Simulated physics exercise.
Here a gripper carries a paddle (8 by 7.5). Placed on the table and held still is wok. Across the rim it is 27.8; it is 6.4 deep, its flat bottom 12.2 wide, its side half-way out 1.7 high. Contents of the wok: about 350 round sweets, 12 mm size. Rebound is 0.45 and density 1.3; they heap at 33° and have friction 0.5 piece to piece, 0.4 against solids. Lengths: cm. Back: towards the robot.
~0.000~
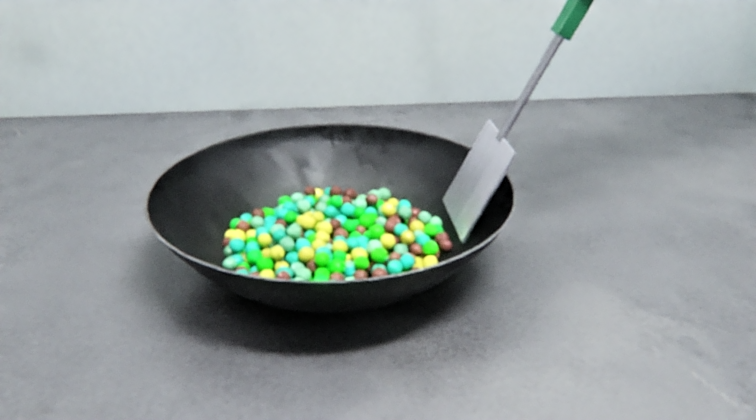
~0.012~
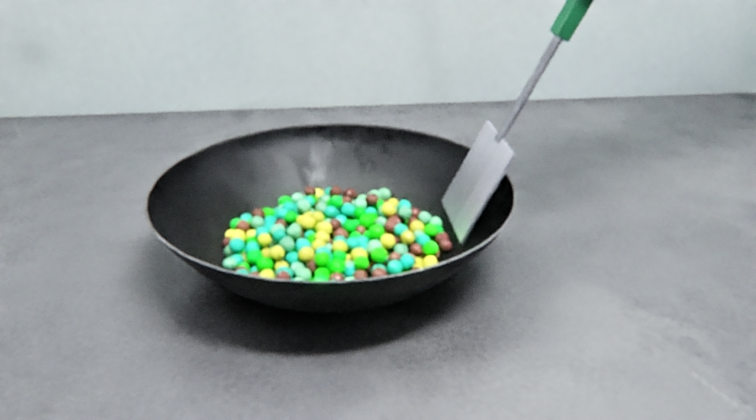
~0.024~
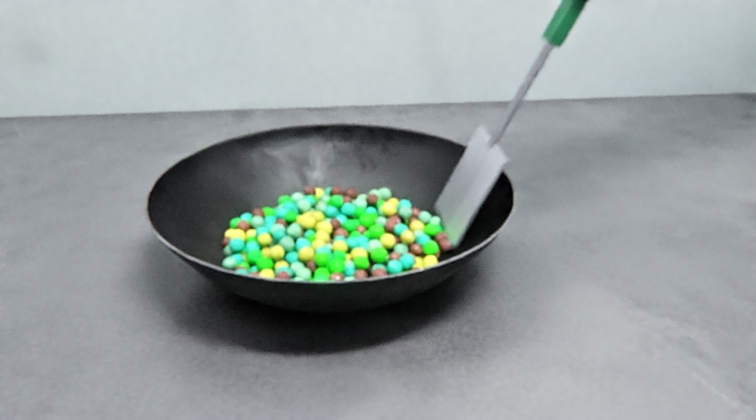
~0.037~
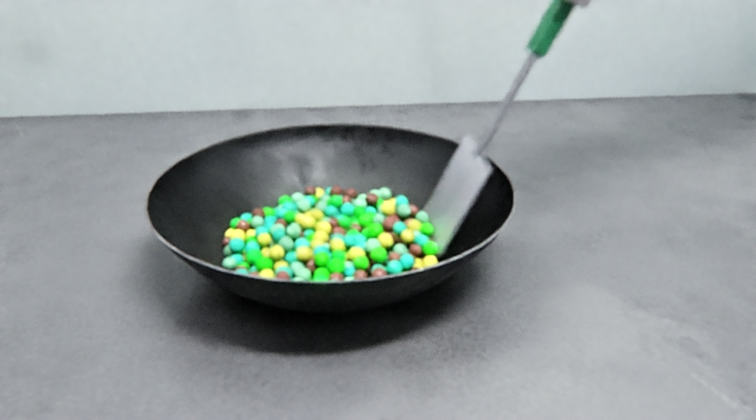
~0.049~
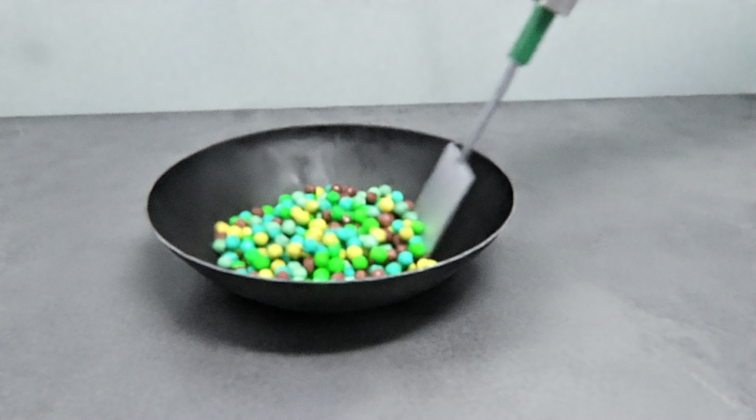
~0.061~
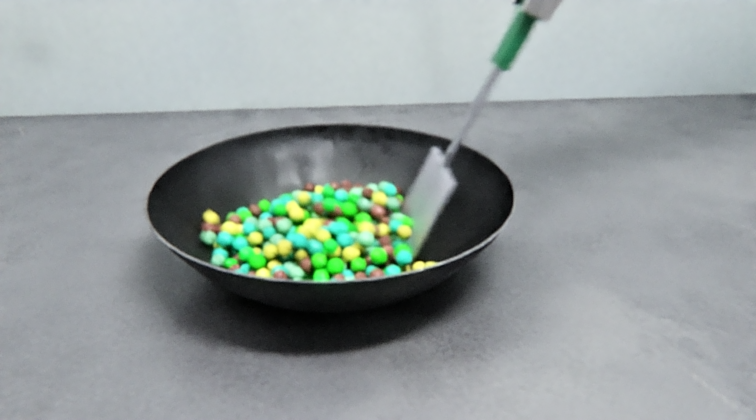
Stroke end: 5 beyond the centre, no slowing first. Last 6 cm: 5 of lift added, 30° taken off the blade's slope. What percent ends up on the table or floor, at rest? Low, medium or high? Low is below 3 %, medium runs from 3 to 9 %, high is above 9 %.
The share is medium, from 3 to 9 %.
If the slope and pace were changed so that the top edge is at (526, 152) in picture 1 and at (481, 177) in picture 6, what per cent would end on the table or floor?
My guess would be close to 0 per cent.
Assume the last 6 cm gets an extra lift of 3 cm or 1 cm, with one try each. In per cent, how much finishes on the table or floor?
I'd put it near 0 in a hundred, then near 0 in a hundred.
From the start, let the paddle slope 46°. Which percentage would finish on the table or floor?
I'd put it at about 5 per cent.
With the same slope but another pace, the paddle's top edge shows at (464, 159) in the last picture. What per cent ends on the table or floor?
That share would be some 0 percent.
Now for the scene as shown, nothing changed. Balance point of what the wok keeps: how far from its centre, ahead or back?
The balance point lies close to 4.0 cm ahead.
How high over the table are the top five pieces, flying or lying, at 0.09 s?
Roughly 6 cm above the table.
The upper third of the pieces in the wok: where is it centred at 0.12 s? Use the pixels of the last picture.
Near (293, 217).
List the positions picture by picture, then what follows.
In the first frame, paddle top edge at (502, 136), sloping 64°; upper third of the load around (333, 231), from x 230 to 445, top at y 190; 352 in the wok.
In the second frame, paddle top edge at (501, 137), sloping 64°; upper third of the load around (333, 231), from x 230 to 445, top at y 190.
In the third frame, paddle top edge at (493, 142), sloping 64°; upper third of the load around (333, 231), from x 230 to 445, top at y 190.
In the fourth frame, paddle top edge at (478, 152), sloping 64°; upper third of the load around (336, 231), from x 230 to 435, top at y 190.
In the fifth frame, paddle top edge at (461, 160), sloping 64°; upper third of the load around (336, 229), from x 220 to 430, top at y 190.
In the sixth frame, paddle top edge at (444, 165), sloping 64°; upper third of the load around (328, 225), from x 210 to 430, top at y 185; 352 in the wok.
After 0.09 s, sloping 64°, highest piece 6 above the table; 352 in the wok.
After 0.12 s, sloping 53°, highest piece 6 above the table; 352 in the wok.
After 0.33 s, sloping 34°, highest piece 6 above the table; 334 in the wok, 12 on the table or floor, 6 on the blade or in flight.
After 1.38 s, sloping 34°, highest piece 6 above the table; 334 in the wok, 18 on the table or floor.
At rest, 334 in the wok, 18 on the table or floor. That is 5 % on the table or floor.
